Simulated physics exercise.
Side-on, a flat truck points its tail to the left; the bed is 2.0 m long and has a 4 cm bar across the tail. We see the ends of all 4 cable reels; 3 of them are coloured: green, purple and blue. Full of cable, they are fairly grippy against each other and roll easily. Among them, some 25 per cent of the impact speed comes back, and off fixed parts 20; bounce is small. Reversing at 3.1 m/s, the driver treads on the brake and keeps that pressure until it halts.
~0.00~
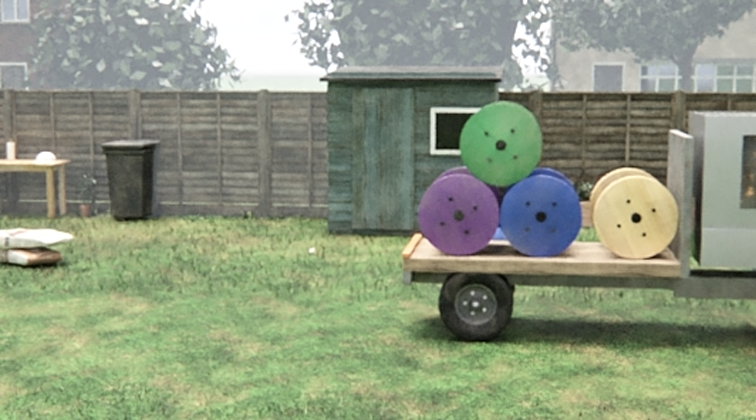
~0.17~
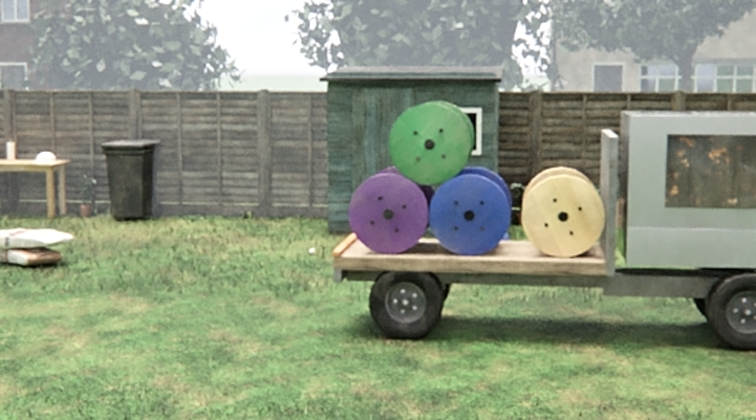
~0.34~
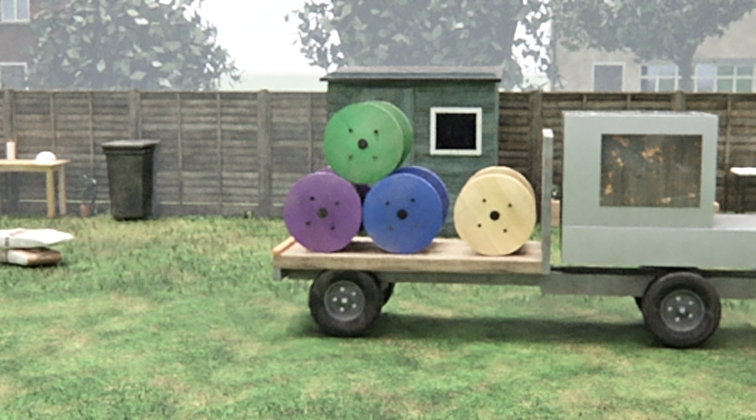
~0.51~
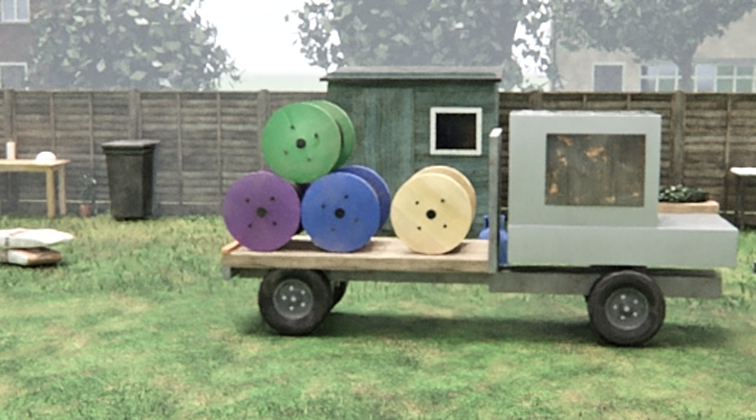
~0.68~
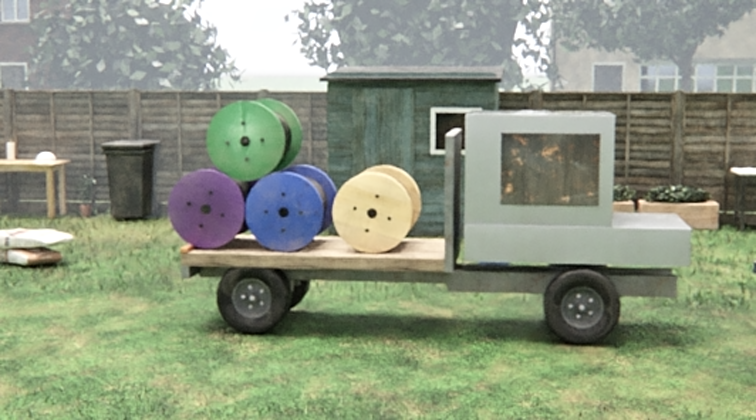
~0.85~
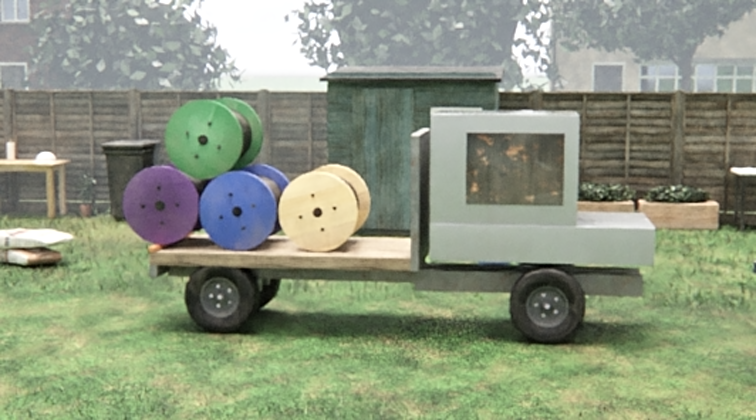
In a fenced garden with a green shed, a flat truck carrying four cable reels, the green one resting on the purple and blue, backs to the left. As it gradually slows, the reels shift together along the bed toward the tail, widening the gap between the pale reel and the cab.
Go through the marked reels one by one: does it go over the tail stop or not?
Green is going overboard, purple is going overboard, blue is going overboard.
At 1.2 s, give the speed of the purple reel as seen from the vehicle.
About 2.5 m/s.
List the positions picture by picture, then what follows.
Green (501, 145), purple (459, 215), blue (541, 217); tail bar at (406, 255); speed 3.1 m/s; 3 of the 4 make up the bottom layer on the bed, in the first frame.
Green (429, 145), purple (389, 214), blue (469, 215); tail bar at (336, 254); speed 2.9 m/s, in the second frame.
Green (362, 144), purple (323, 213), blue (402, 214); tail bar at (276, 252); speed 2.5 m/s, in the third frame.
Green (300, 143), purple (262, 212), blue (340, 213); tail bar at (225, 251); speed 2.1 m/s, in the fourth frame.
Green (244, 141), purple (207, 209), blue (284, 212); tail bar at (184, 250); speed 1.7 m/s, in the fifth frame.
Green (203, 140), purple (161, 205), blue (238, 211); tail bar at (152, 250); speed 1.3 m/s, in the sixth frame.
By 1.2 s, green is going over the tail; purple is going over the tail; blue is on the bed, 30 cm from the bar, rolling towards it; 2 of 4 are off.
By 1.4 s, green is going over the tail; purple is off the end; blue is on the bed, 5 cm from the bar, rolling towards it; 2 of 4 are off.
By 1.7 s, green is over the tail and down; purple is off the end; blue is going over the tail; 3 of 4 are off.
Finally (2.9 s), green is over the tail and down; purple is off the end; blue is off the end; 4 of 4 are off.
